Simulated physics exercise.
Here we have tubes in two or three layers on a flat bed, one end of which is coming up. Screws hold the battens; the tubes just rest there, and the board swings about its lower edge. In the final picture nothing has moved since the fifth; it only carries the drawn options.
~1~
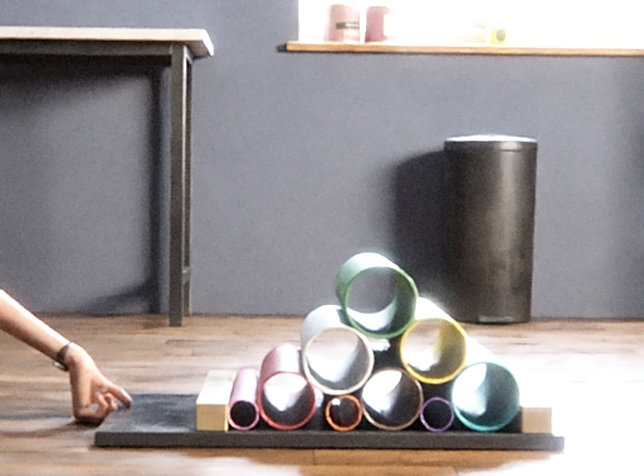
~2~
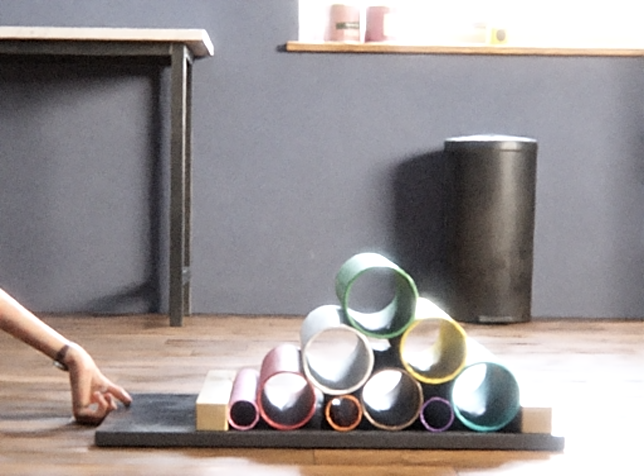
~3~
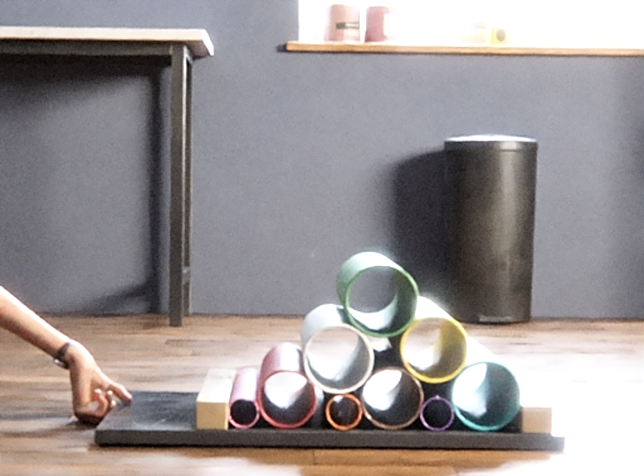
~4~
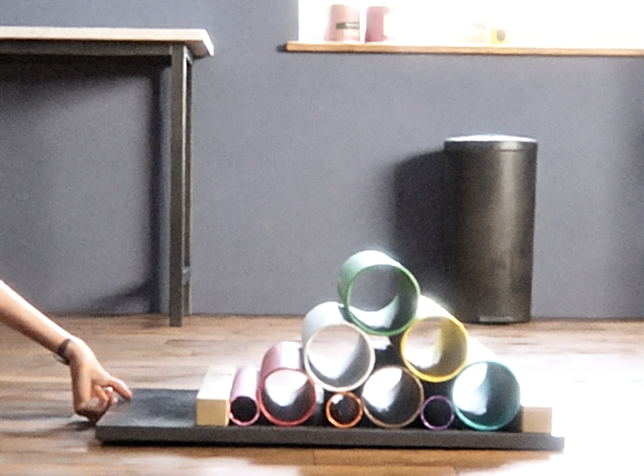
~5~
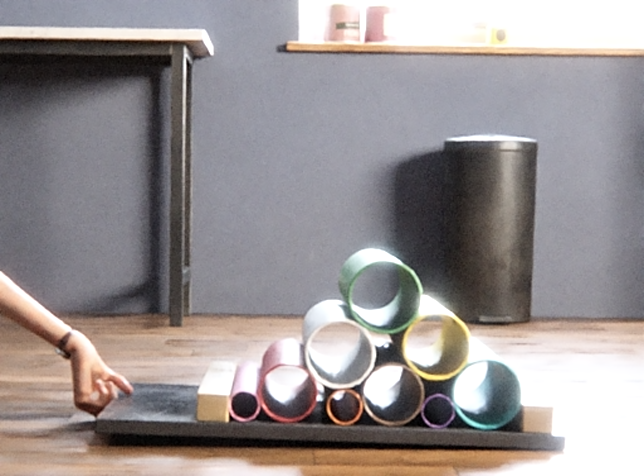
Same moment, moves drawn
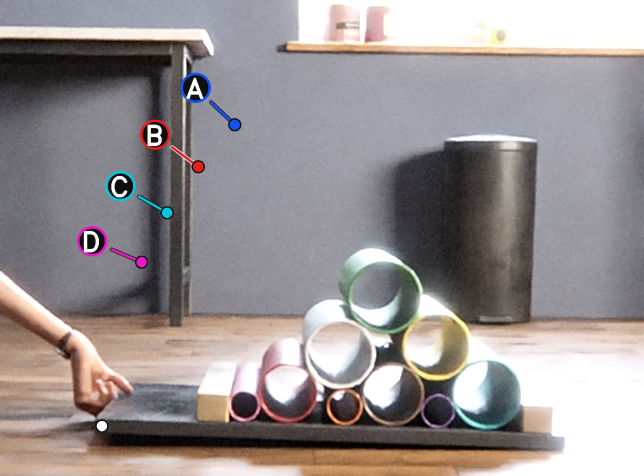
Stacked coloured tubes stay together on a dark board as a hand slightly lifts its left end.
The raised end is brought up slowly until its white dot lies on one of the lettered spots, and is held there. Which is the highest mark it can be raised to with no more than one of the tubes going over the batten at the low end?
At most to A.
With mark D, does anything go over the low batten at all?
No.
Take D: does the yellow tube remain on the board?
Yes, with D.
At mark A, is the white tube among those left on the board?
Yes, with A.
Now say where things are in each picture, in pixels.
The first picture shows orange tube (344, 412); brown tube (391, 399); purple tube (437, 414).
The second picture shows purple tube (437, 414); turquoise tube (486, 396).
The third picture shows board (328, 405); pink tube (243, 412); green tube (382, 301).
The fourth picture shows board (328, 403); pink tube (244, 409); red tube (287, 396).
The fifth picture shows board (328, 400); pink tube (244, 405); red tube (288, 392).
On the marked copy, A at (235, 125); B at (198, 167); C at (167, 213); D at (142, 262); the white dot at (102, 426).
Taking A. A third of the way, board at 22°.
Two thirds of the way, board at 42°.
When it is over, board at 43°, none over the low batten.
As for the rest, B none over the low batten; C none over the low batten; D none over the low batten.
